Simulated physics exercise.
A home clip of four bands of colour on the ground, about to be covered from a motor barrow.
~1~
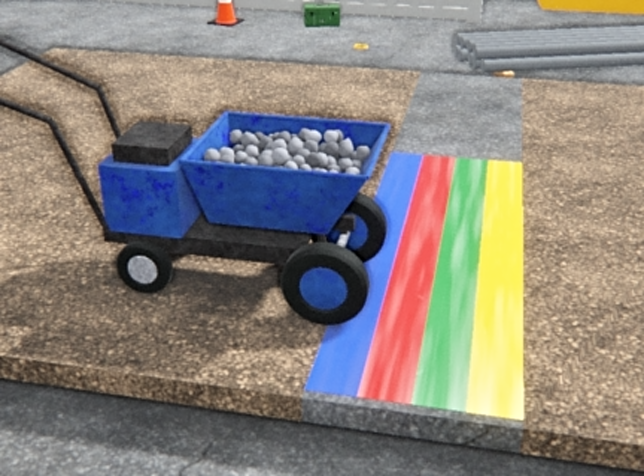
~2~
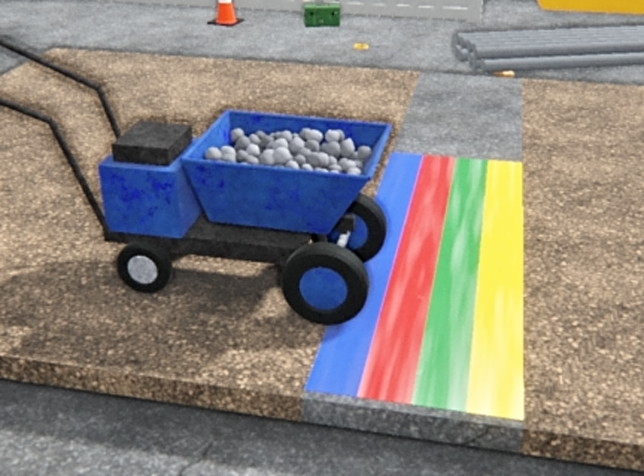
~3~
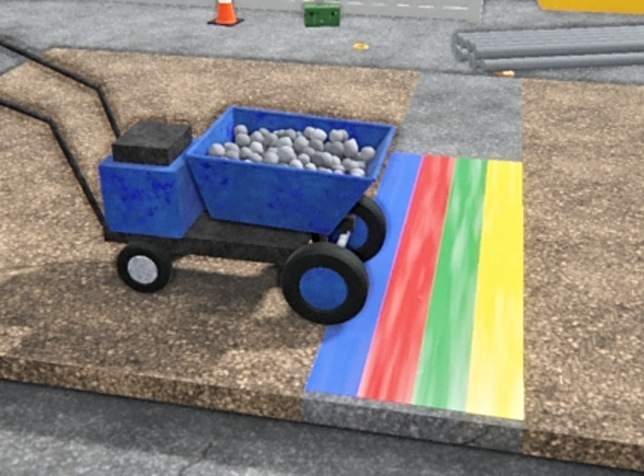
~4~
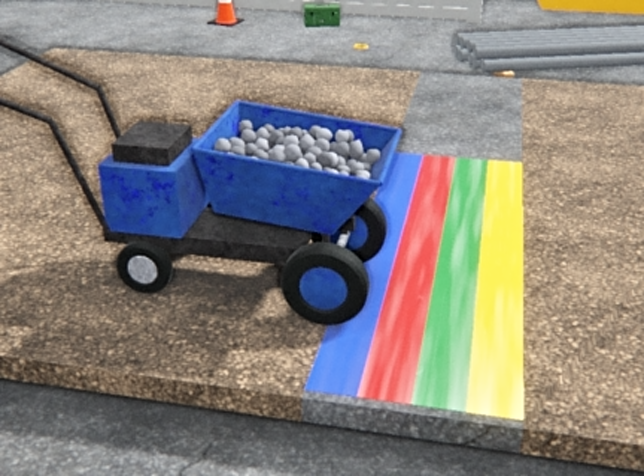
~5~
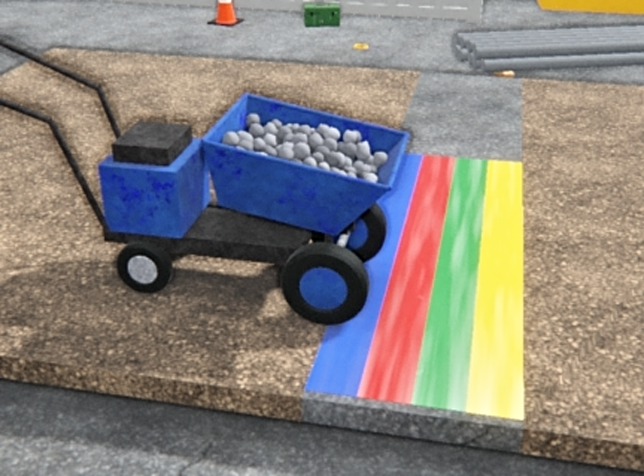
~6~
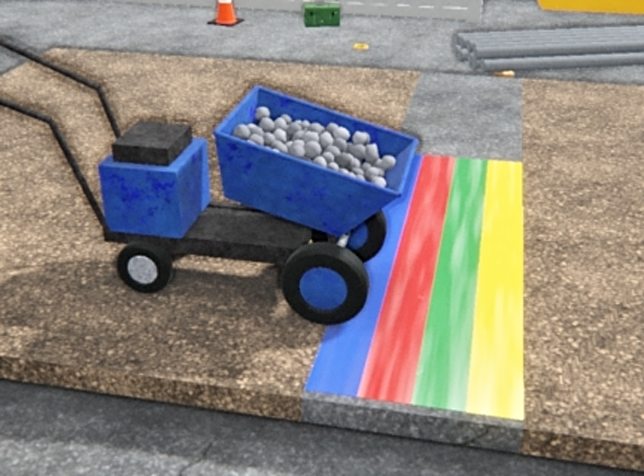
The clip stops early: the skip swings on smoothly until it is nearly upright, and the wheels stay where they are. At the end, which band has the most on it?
The yellow one gets the largest share.
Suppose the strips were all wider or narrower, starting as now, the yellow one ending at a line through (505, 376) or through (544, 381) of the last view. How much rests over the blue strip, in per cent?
Roughly 0 per cent, and 0 per cent.
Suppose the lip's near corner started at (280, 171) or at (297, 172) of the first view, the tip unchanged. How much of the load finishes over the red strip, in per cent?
About 40 and 30 per cent.
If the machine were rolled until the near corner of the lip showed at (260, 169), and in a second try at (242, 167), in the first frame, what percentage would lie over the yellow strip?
Near 10 % and 0 %.
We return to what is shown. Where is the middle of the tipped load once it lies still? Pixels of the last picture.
Roughly at (505, 306).
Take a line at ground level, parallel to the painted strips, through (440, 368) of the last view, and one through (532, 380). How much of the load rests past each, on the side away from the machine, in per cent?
The first gives 80 %, the second 30 %.
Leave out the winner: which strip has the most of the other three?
It is the strip in green.
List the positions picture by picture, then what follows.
The first picture shows lip of the skip at (367, 178), level; top of the load at (286, 161), round cobbles; blue strip at (344, 351); red strip at (394, 358); green strip at (445, 364); yellow strip at (497, 371).
The second picture shows lip of the skip at (368, 179), level; top of the load at (287, 160).
The third picture shows lip of the skip at (373, 181), tipped barely; top of the load at (284, 145).
The fourth picture shows lip of the skip at (380, 184), tipped a little; top of the load at (274, 156).
The fifth picture shows lip of the skip at (388, 189), tipped a little; top of the load at (281, 152).
The sixth picture shows lip of the skip at (399, 195), tipped clearly; top of the load at (279, 137); blue strip at (344, 351); red strip at (394, 358); green strip at (445, 364); yellow strip at (497, 371).
Soon, skip tipped steeply; all in the skip.
A while on, skip tipped steeply; most in the skip; a stray few over the green strip; a small part over the yellow strip; a stray few falling; a stray few off the paint.
Towards the end, skip tipped right over; about a quarter in the skip; a small part over the green strip; about a third over the yellow strip; about a quarter off the paint.
Finally, skip tipped right over; about a quarter in the skip; none over the blue strip; none over the red strip; about a quarter over the green strip; about a third over the yellow strip; about a quarter off the paint.
